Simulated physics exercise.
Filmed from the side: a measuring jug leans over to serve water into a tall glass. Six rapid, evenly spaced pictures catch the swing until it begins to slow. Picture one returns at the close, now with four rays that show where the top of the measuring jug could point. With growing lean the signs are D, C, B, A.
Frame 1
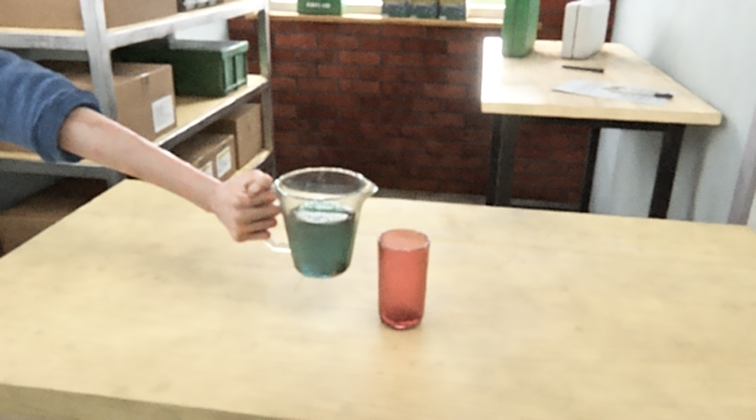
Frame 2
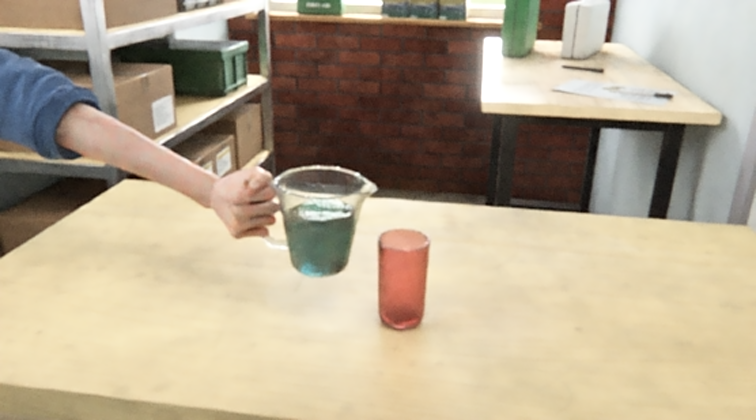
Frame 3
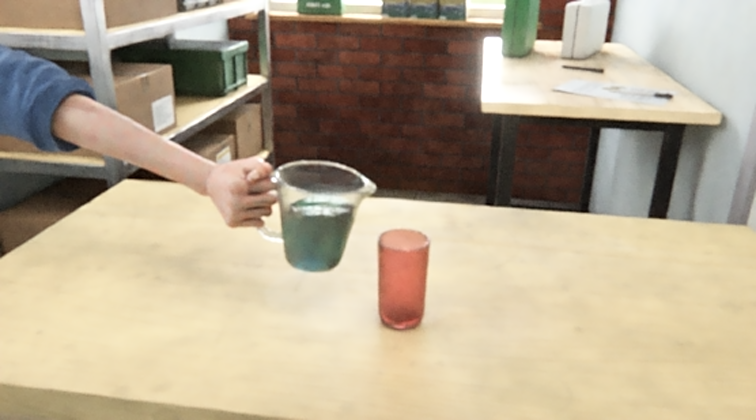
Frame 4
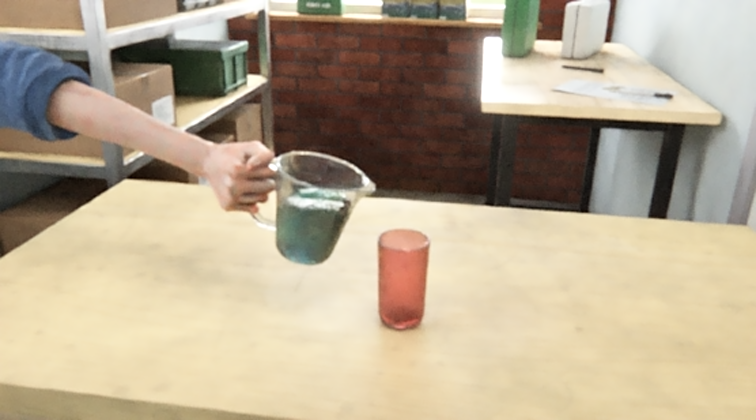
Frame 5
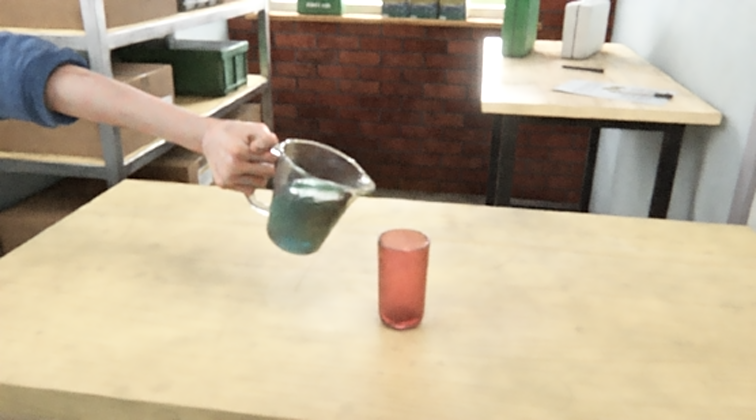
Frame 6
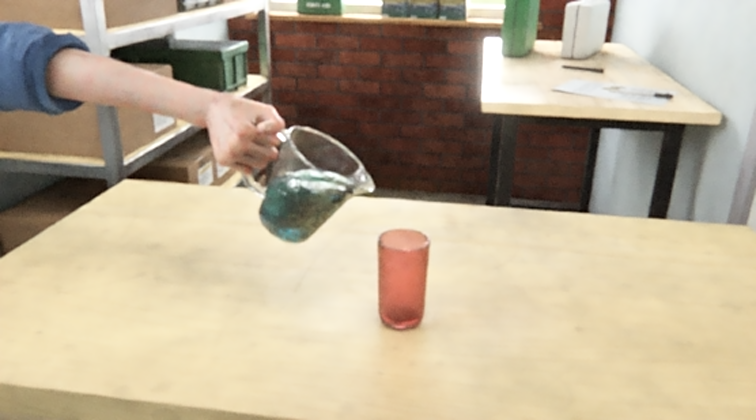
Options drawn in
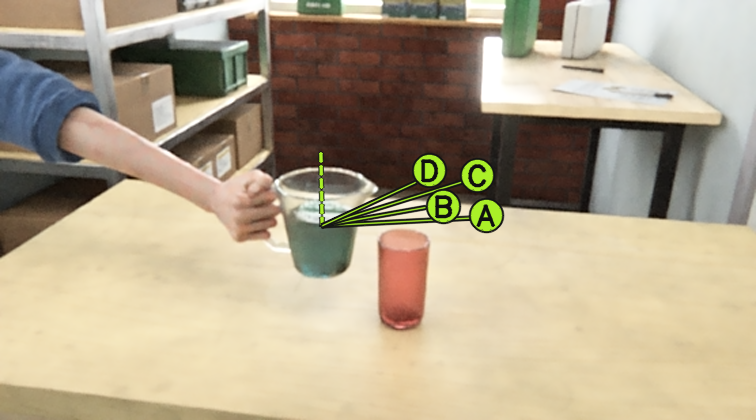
The clip opens with a hand at the left holding a clear jug of blue-green liquid upright above a wooden table, beside a tall red glass. The hand then rises slightly and tilts the jug steadily rightward, the liquid shifting toward the spout while the glass stays still and nothing pours out.
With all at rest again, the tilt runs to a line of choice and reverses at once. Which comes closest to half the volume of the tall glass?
The best line is D.
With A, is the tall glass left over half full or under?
Over.
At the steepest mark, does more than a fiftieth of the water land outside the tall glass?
Yes, it does.
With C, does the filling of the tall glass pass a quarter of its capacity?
Yes, it does.
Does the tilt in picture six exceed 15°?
Yes.
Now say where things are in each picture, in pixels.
Upright, lip at (375, 189); rim of the tall glass round (404, 239); nothing has left yet, in the first frame.
Upright, lip at (375, 189); nothing has left yet, in the second frame.
Tipped about 6°, lip at (374, 189); nothing has left yet, in the third frame.
Tipped about 14°, lip at (374, 189); nothing has left yet, in the fourth frame.
Tipped about 23°, lip at (374, 189); nothing has left yet, in the fifth frame.
Tipped about 32°, lip at (373, 189); nothing has left yet, in the sixth frame.
On the marked copy, A at (469, 218); B at (425, 207); C at (461, 182); D at (415, 182).
If A is chosen, the tall glass ends with about 86 % of what it can hold; 23 % of the water is spilt.
If B is chosen, the tall glass ends with about 87 % of what it can hold; 9 % of the water is spilt.
If C is chosen, the tall glass ends with about 76 % of what it can hold.
If D is chosen, the tall glass ends with about 52 % of what it can hold.
